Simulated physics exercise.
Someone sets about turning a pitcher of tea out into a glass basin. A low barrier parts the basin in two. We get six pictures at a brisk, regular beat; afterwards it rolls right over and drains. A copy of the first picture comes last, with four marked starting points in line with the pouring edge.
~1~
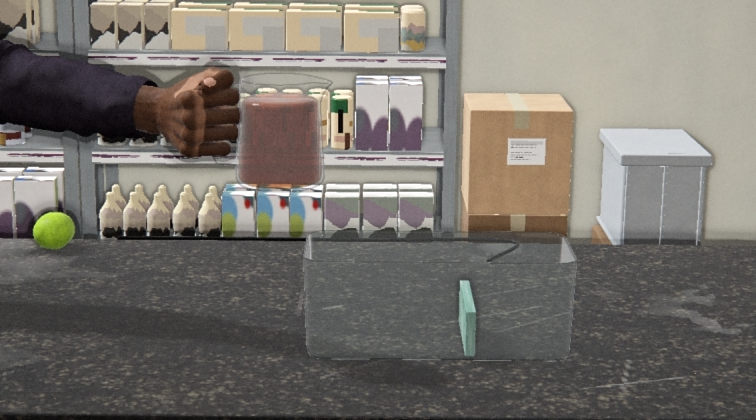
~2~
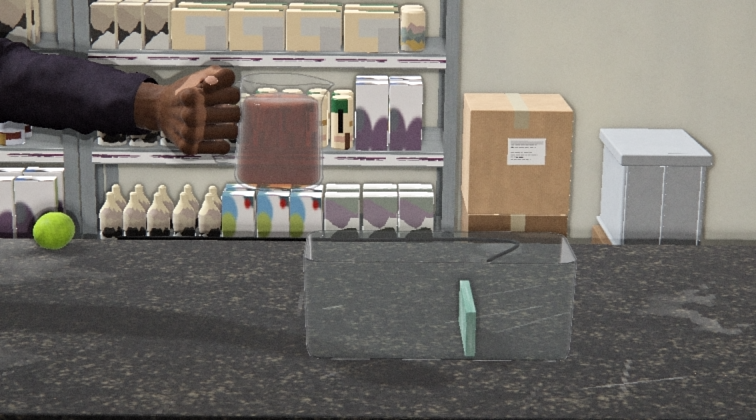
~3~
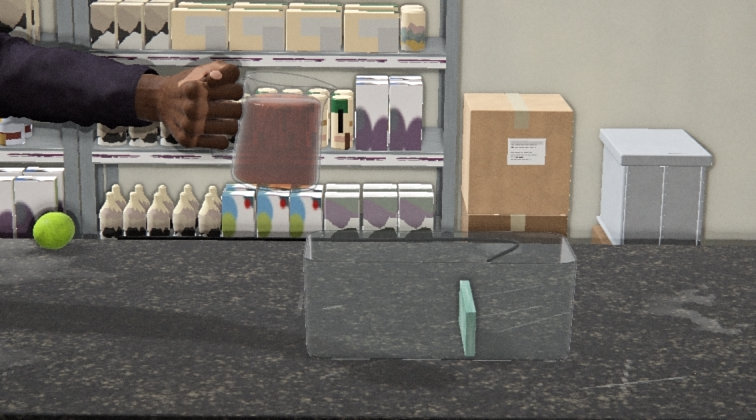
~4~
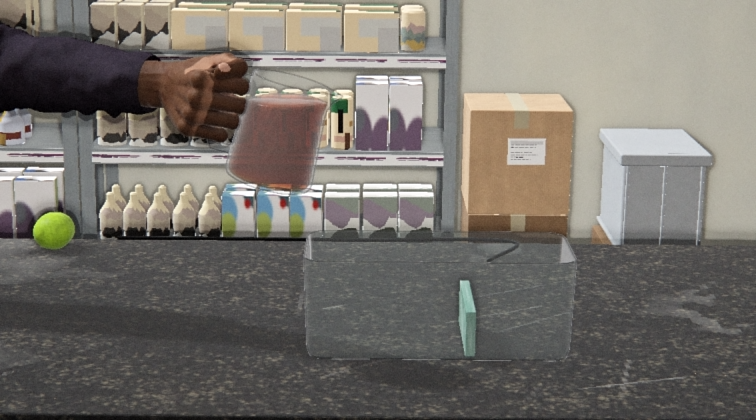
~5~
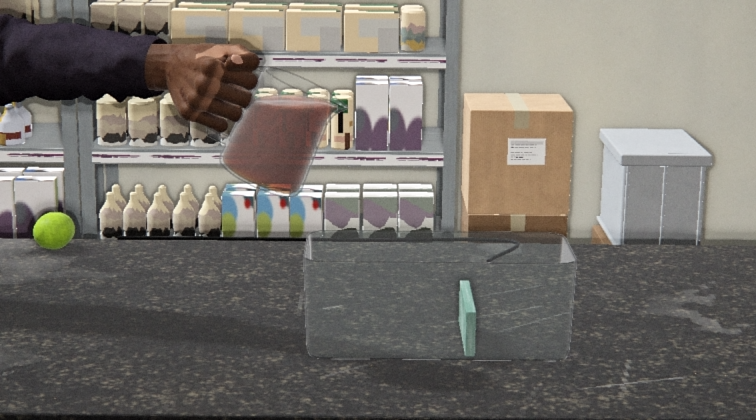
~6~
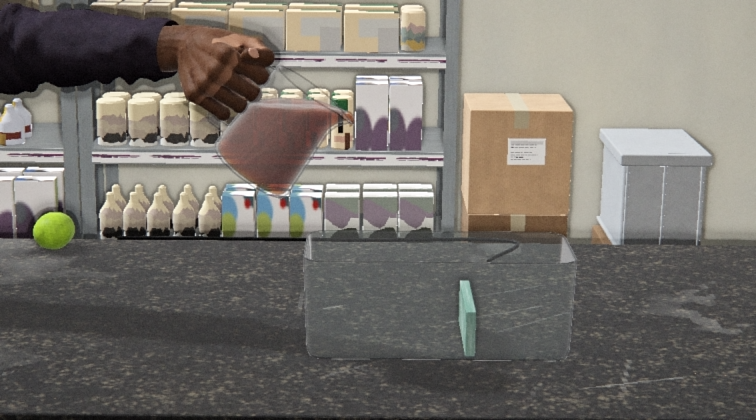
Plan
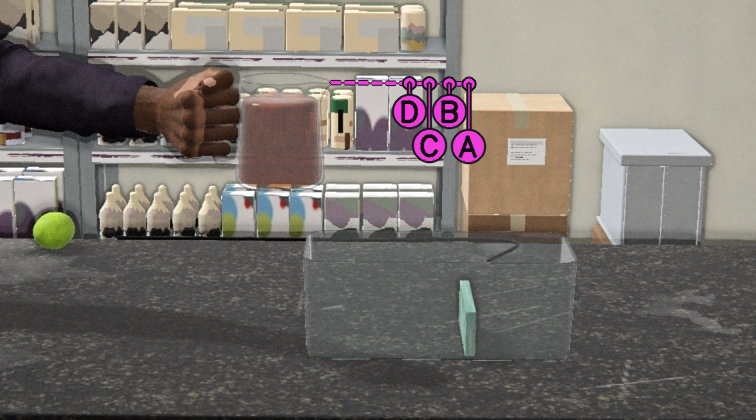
On a dark speckled counter before stocked shelves, a hand at the left holds a clear pitcher of reddish-brown liquid above a glass basin with a low green barrier, then gradually tilts it rightward until the liquid reaches its lip.
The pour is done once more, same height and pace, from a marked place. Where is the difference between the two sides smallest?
D.
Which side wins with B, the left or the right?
The right side.
On the marked copy, A at (468, 84); B at (449, 83); C at (429, 83); D at (409, 83).
Choosing A, about 22 % ends left of the wall and 76 % right of it.
Choosing B, about 9 % ends left of the wall and 89 % right of it.
Choosing C, about 24 % ends left of the wall and 74 % right of it.
Choosing D, about 47 % ends left of the wall and 51 % right of it.
